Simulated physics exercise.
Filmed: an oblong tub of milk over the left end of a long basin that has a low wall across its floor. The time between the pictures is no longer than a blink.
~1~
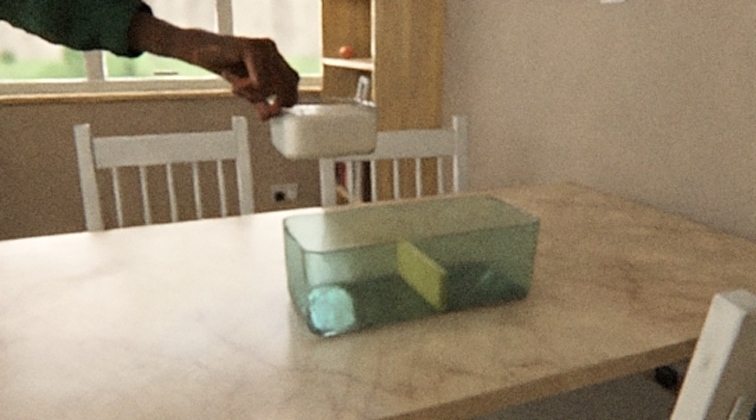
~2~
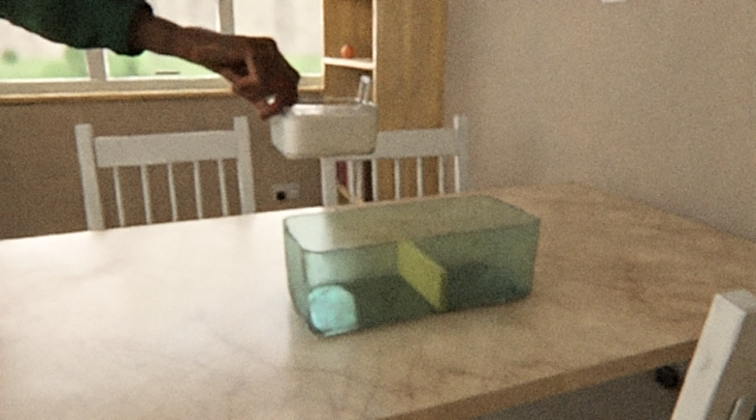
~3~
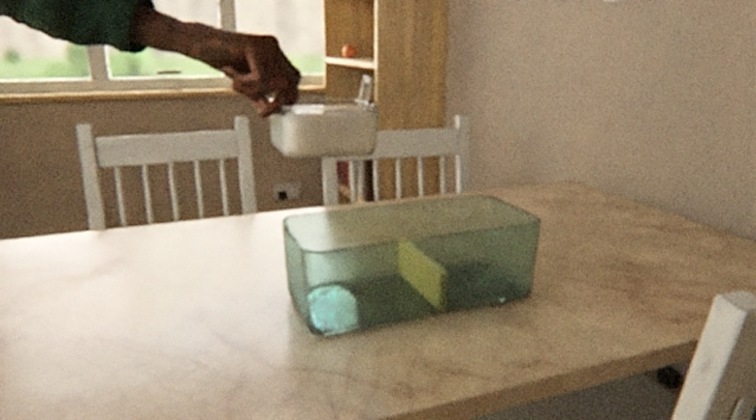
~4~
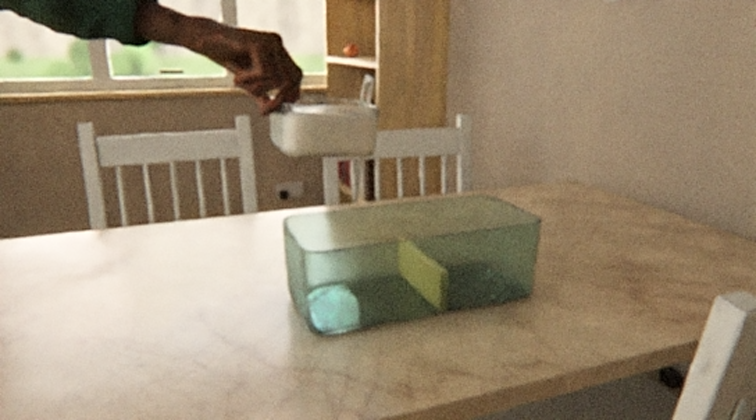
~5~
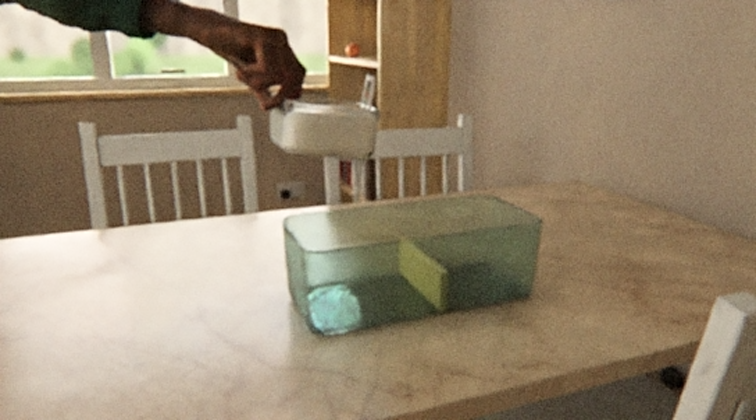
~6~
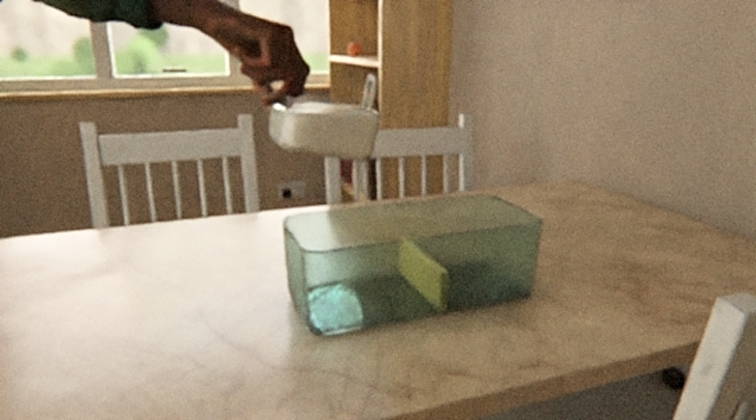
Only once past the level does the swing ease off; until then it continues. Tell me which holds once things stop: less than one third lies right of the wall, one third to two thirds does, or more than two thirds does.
Honestly, the portion right of the wall stays beneath a third.
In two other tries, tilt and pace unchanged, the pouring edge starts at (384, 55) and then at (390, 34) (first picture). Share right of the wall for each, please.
You'd get 70 percent from the first and 75 percent from the second.
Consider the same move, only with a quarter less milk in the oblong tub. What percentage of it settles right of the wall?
It would be somewhere near 5 %.
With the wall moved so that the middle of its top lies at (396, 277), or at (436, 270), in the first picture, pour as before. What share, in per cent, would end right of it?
Roughly 70 per cent, and 10 per cent.
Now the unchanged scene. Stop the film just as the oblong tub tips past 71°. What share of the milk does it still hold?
My estimate is close to 35 percent remaining.
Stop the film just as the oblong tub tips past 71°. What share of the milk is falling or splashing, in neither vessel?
40 %.
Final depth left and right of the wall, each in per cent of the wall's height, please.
The left reaches some 30 %, the right about 10 %.
A moment on, the oblong tub is tipped part way and 36 per cent is still to pour, 20 is left of the wall and 5 right of it.
Next, the oblong tub is tipped right over and 4 per cent is still to pour, 67 is left of the wall and 22 right of it.
Then the oblong tub is tipped right over and 0 per cent is still to pour, 77 is left of the wall and 23 right of it.
Later the oblong tub is tipped right over and 0 per cent is still to pour, 77 is left of the wall and 23 right of it.
Finally, 77 per cent lies left of the wall, 23 right of it and 1 outside.
